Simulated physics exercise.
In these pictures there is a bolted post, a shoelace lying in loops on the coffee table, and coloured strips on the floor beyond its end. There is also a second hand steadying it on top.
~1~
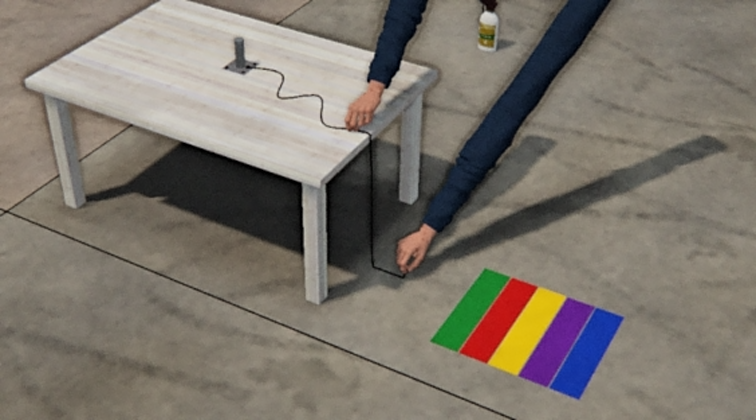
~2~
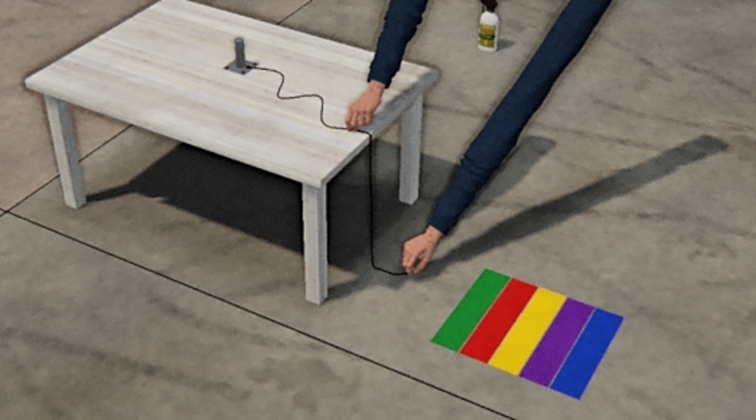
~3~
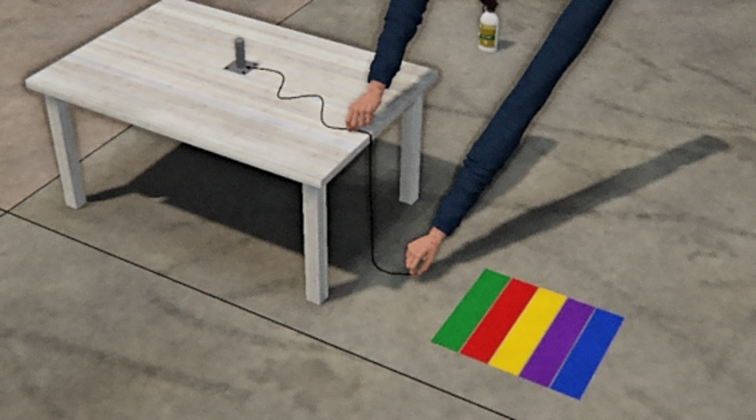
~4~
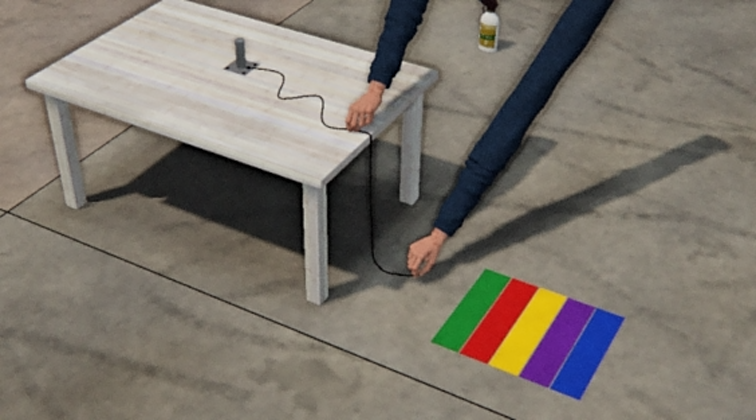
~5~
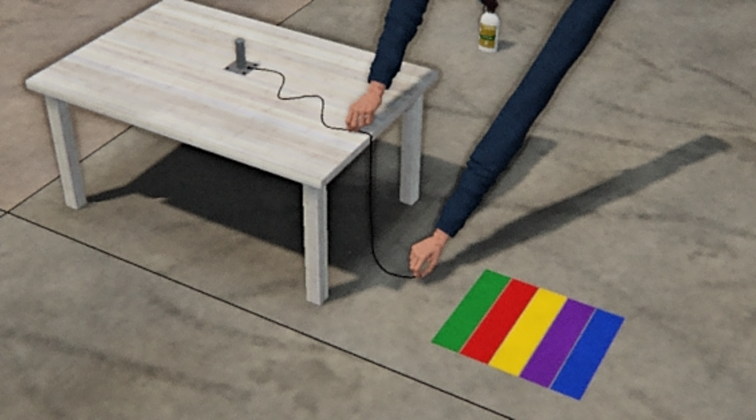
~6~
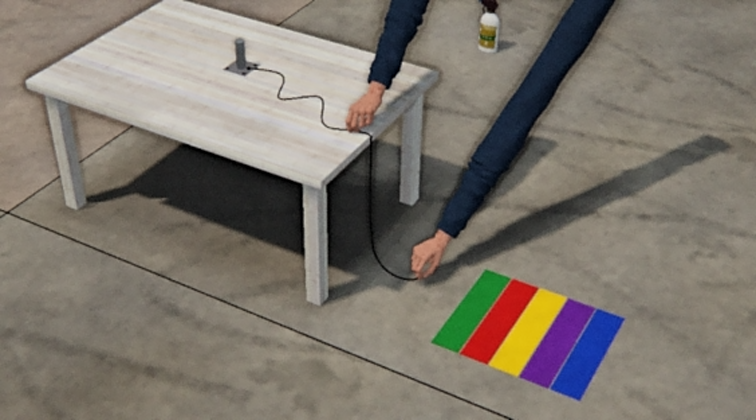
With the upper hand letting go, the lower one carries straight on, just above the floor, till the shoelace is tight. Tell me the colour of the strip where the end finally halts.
It halts over purple.
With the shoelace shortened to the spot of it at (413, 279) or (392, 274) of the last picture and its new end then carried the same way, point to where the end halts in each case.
It would be at (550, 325) in the first case and at (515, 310) in the second.
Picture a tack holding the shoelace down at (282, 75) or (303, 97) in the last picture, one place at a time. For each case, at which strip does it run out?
First try purple, second try yellow.
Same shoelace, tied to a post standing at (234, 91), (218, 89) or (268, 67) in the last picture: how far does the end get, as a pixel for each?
The places are (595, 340), (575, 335) and (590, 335).
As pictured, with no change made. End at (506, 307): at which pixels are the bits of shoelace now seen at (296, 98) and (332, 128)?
Result - first point (321, 104), second point (378, 147).
Early on, end near (506, 307); over red.
Midway, end near (543, 321); over yellow.
At the end of the slack, end near (565, 329); over purple. It gets as far as the purple strip.
